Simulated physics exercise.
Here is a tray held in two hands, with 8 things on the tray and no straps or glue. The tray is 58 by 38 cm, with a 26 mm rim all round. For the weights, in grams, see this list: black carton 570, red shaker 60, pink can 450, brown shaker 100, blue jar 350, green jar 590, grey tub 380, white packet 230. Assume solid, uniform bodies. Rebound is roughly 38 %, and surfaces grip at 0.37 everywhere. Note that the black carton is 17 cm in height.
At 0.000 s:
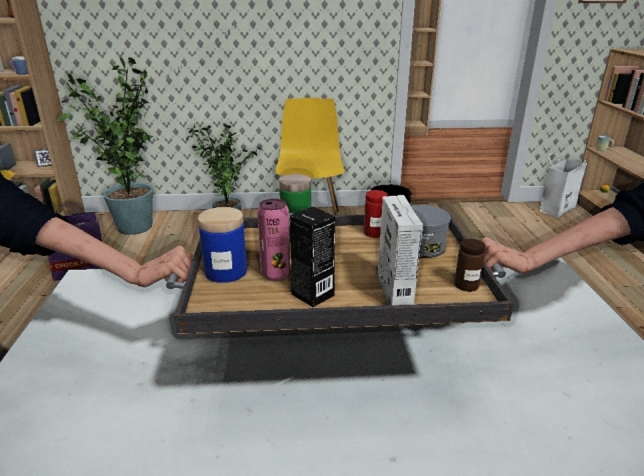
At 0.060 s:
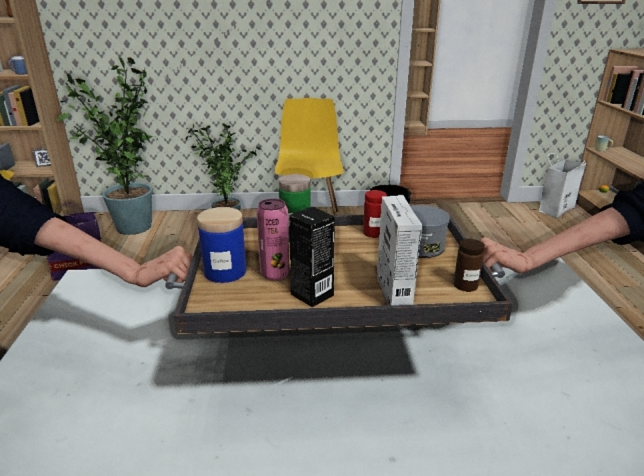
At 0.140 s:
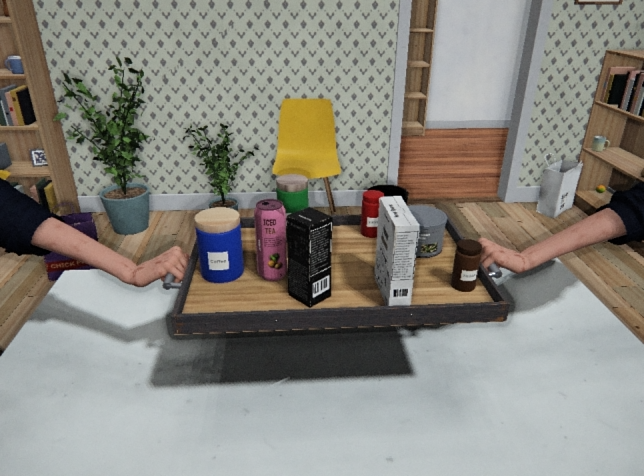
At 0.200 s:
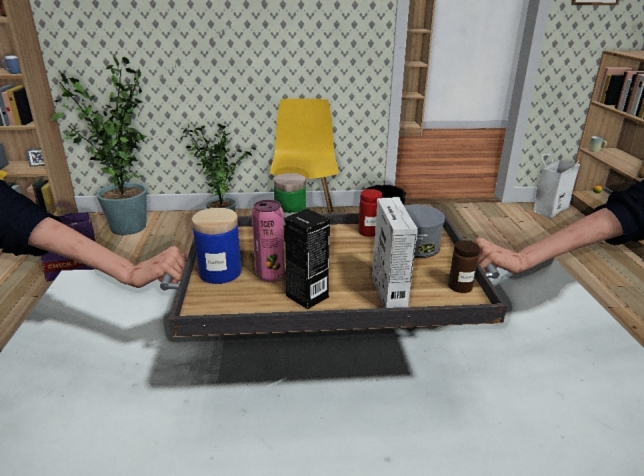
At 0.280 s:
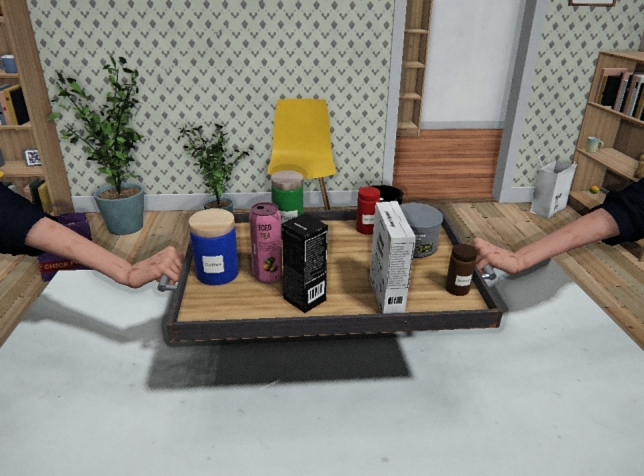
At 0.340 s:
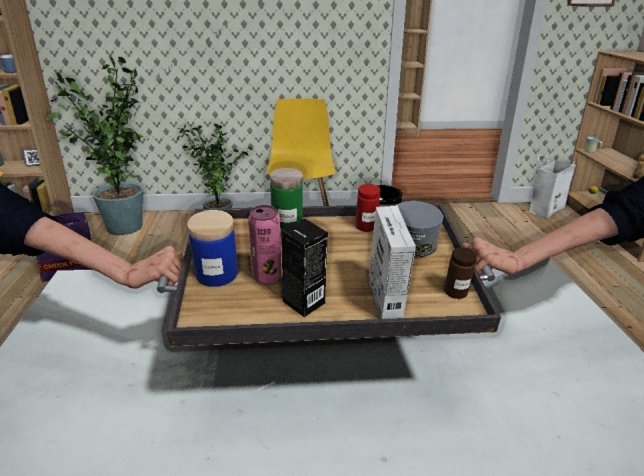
Two hands hold a loaded tray level, then tilt its near edge slightly downward.
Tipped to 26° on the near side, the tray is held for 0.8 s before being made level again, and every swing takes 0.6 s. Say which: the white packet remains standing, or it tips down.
I think it keeps its poise.
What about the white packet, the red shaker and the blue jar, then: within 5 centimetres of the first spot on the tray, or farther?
Well, the white packet remains where it was; the red shaker winds up somewhere else; and the blue jar winds up somewhere else.
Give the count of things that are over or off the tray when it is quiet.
Altogether, 3.
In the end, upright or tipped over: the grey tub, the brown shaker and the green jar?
Well, the grey tub holds steady, the brown shaker holds steady, and the green jar tumbles down.
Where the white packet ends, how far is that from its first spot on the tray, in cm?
I'd put it at about 1 centimetres.
After 1.04 s, tilt 26°, near edge down; pink can now off the tray; blue jar tipped 6° from how it sat; green jar slid 18 cm.
After 1.54 s, tilt 26°, near edge down; black carton and green jar now off the tray; blue jar tipped 12° from how it sat; red shaker slid 18 cm.
By the end (2.6 s), off the tray and tipped over, black carton, pink can and green jar; not toppled but over 5 cm from the start, red shaker, brown shaker, blue jar and grey tub; white packet in place, give or take 5 cm. Seen from the same camera at the end, white packet near (391, 256).
